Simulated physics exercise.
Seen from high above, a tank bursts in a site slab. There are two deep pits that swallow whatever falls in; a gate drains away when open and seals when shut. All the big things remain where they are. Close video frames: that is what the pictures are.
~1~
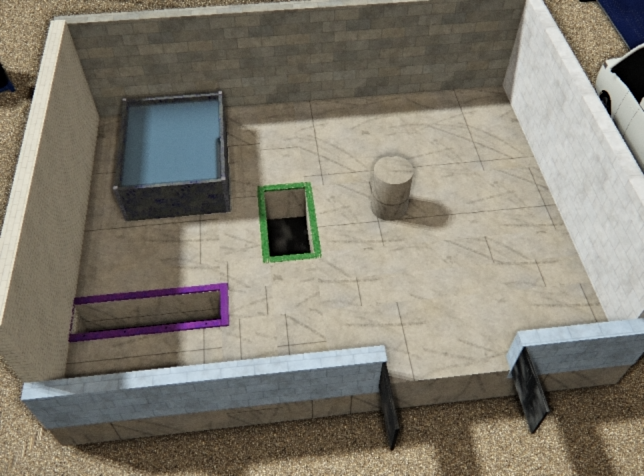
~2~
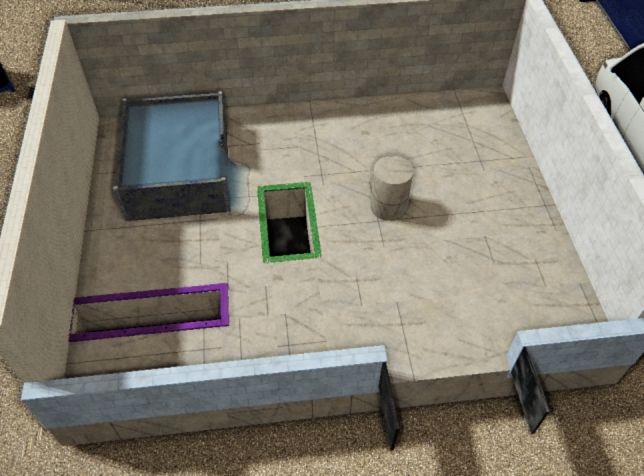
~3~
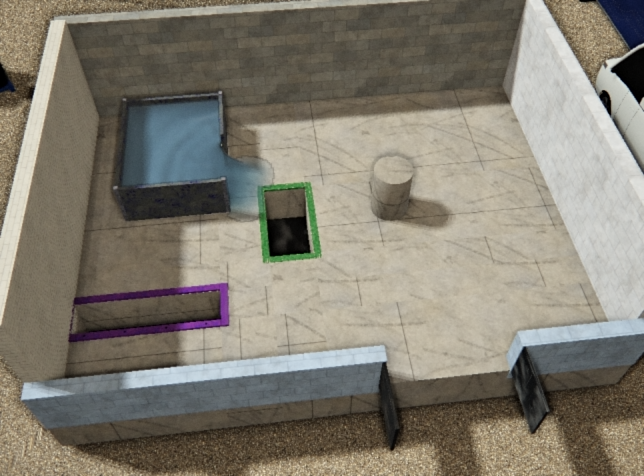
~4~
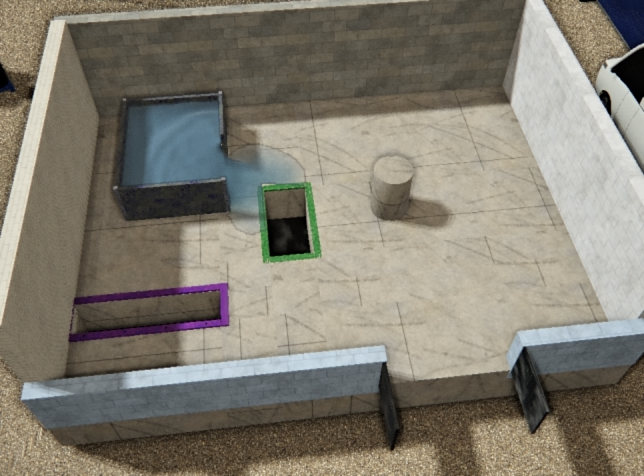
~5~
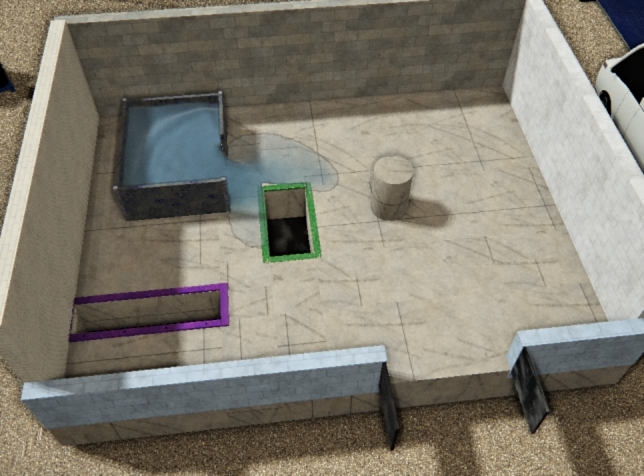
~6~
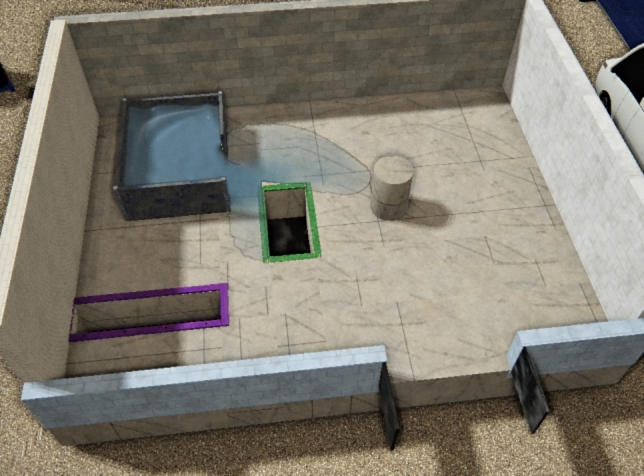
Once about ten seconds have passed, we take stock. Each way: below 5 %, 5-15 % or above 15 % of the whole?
Gate - below 5 %, purple pit - below 5 %, green pit - above 15 %.
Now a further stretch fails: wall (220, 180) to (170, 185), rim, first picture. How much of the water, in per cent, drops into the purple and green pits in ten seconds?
Purple about 40 %, green about 8 %.
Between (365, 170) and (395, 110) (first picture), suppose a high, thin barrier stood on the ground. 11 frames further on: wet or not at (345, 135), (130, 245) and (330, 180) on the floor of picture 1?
Going spot by spot: Drenched, then high and dry, then drenched.
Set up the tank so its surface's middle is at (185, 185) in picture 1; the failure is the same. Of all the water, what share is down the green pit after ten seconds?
Share in the green pit - 80 in a hundred.
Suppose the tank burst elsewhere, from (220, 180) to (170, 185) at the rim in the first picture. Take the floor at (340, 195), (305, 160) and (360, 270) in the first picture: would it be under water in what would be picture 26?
Listed in order, they come out without a puddle, without a puddle and without a puddle.
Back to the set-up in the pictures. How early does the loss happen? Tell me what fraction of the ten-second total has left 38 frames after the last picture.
My figure is about 85 in a hundred.
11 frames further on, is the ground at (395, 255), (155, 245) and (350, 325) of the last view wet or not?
Taking them as listed, I'd call them high and dry, high and dry and high and dry.
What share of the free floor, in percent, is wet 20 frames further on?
Some 35 in a hundred.
A moment on, water covers 20 % of the floor; the gate 0 %, the purple pit 0 %, the green pit 16 %.
Next, water covers 30 % of the floor; the gate 0 %, the purple pit 0 %, the green pit 26 %.
Then, water covers 35 % of the floor; the gate 0 %, the purple pit 0 %, the green pit 36 %.
Later, water covers 40 % of the floor; the gate 0 %, the purple pit 0 %, the green pit 46 %.
In the end, water covers 65 % of the floor; the gate 1 %, the purple pit 0 %, the green pit 53 %.
